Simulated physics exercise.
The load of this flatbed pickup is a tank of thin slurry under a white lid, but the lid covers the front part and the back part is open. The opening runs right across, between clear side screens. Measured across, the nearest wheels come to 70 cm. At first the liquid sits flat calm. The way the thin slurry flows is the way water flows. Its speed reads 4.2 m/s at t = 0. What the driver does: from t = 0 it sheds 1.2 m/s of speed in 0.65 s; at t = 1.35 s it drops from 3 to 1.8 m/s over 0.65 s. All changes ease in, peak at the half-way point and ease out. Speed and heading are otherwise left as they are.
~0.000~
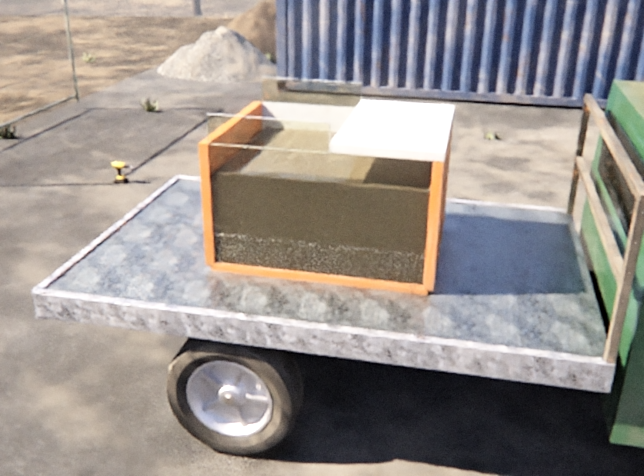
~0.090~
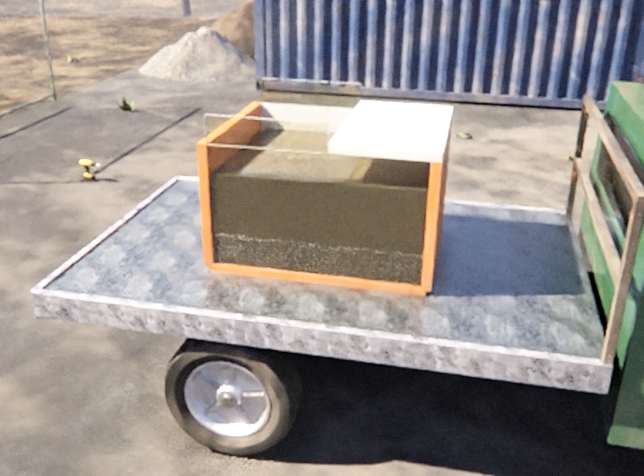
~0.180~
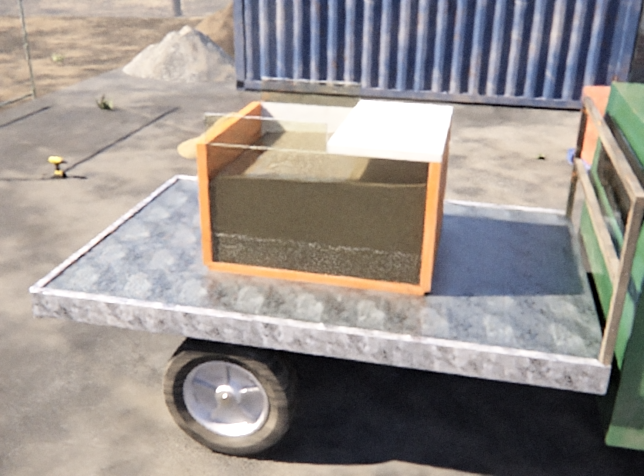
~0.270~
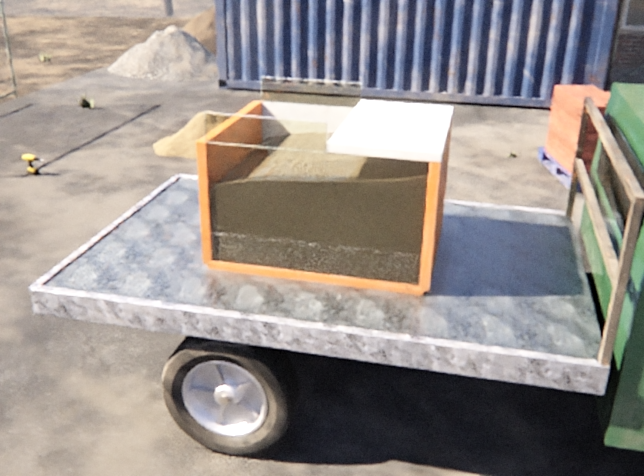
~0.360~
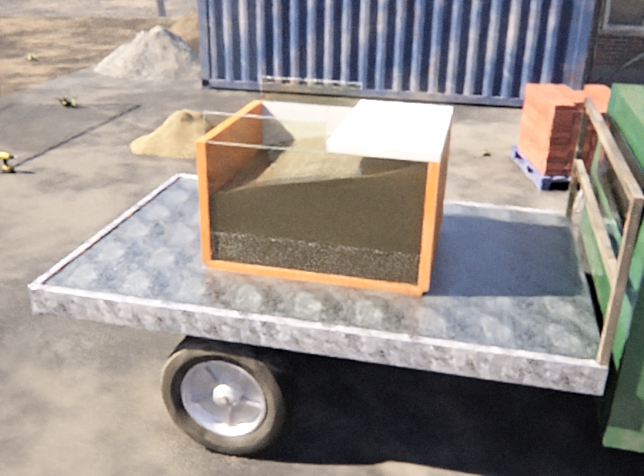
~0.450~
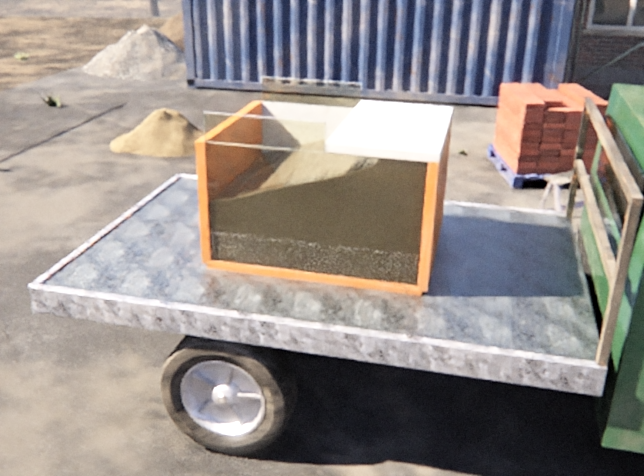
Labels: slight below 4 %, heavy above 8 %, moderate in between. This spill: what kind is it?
Slight.
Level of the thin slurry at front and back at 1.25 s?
Front 40 cm, back 66 cm.
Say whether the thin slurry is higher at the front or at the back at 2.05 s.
Forward.
By 1.25 s the surface stands 67 cm at the back and 40 cm at the front; 1 per cent is out, over the back.
By 2.05 s the surface stands 29 cm at the back and 61 cm at the front; 1 per cent is out, over the back.
By 2.80 s the surface stands 51 cm at the back and 39 cm at the front; 2 per cent is out, over the back.
By 4.89 s 2 per cent is out, over the back, 9 of 495 litres.
